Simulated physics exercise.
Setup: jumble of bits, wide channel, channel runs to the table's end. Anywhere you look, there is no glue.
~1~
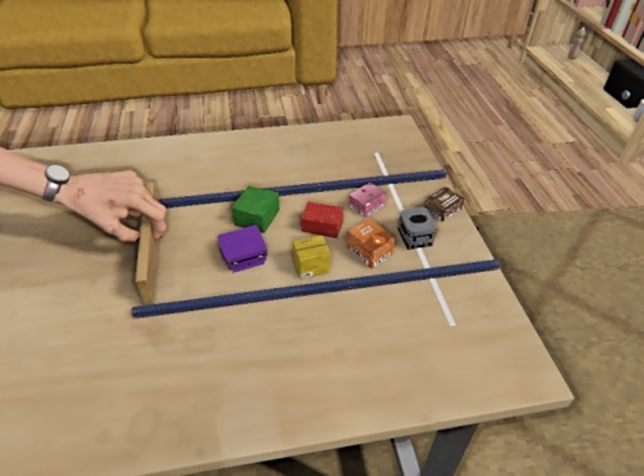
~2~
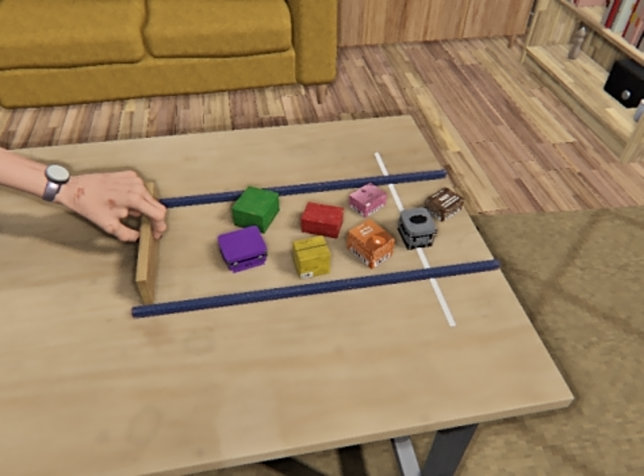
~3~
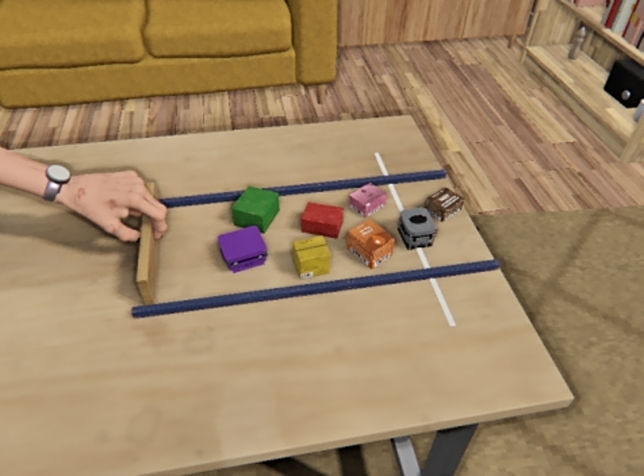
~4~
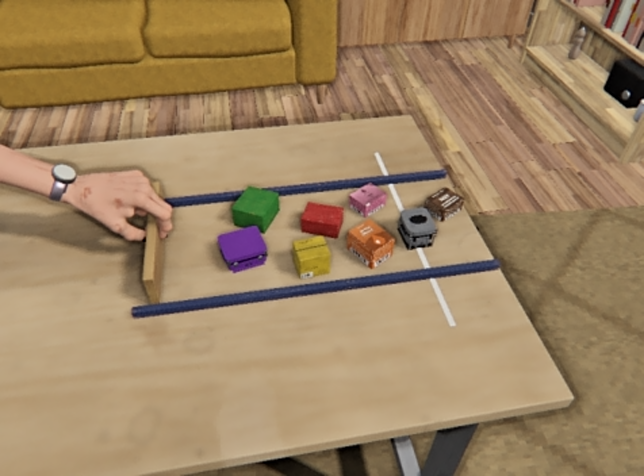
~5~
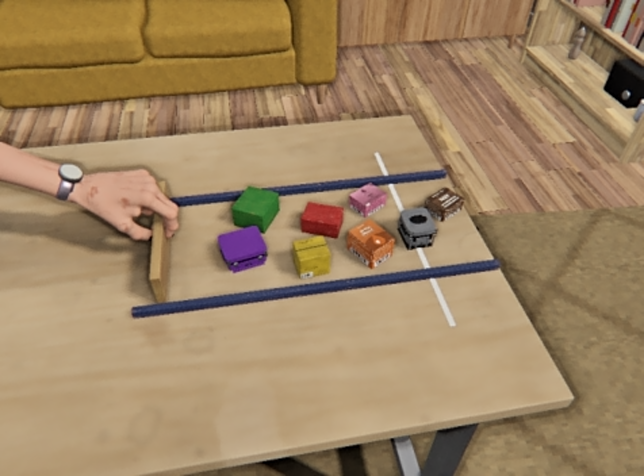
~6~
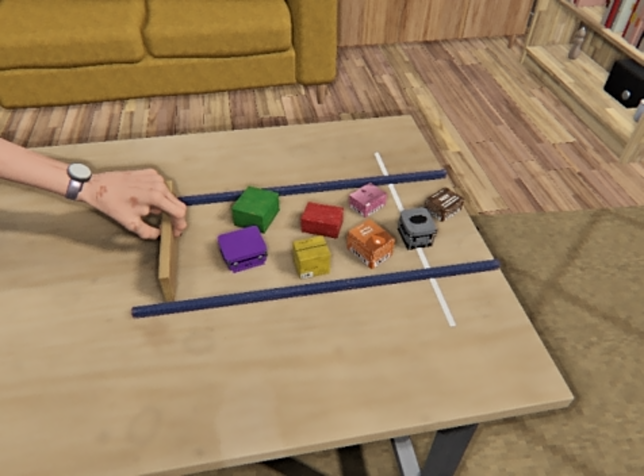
A hand wearing a watch grips an upright wooden board at the left of a pale wooden table, seen from above at an angle in a room with a mustard sofa. Between two dark blue rails lie green, purple, red, yellow, pink, orange, grey and brown objects, the rightmost near a white line. The hand holds still, then slides the board slightly right; the objects and view stay still.
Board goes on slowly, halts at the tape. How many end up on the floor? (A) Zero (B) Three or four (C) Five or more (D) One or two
The answer is D.
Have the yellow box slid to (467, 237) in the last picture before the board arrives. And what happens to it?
It goes down.
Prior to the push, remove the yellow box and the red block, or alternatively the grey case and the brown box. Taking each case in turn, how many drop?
The first count is 2 and the second is 0.
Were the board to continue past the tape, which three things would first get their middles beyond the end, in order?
First the grey case, then the brown box, then the orange box.
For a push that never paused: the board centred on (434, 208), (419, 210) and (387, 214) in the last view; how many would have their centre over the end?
Over the end: 5, 2, 0.
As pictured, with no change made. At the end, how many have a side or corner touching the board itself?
My count gives 3.
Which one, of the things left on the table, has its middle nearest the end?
The orange box.
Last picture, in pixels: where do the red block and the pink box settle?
First: About (447, 207); second: About (436, 184).
Soon after, none off yet; brown box at rest near (444, 204); grey case at rest near (416, 228); pink box at rest near (368, 200).
In the end, the number that fall off is one or two; gone, grey case and brown box.
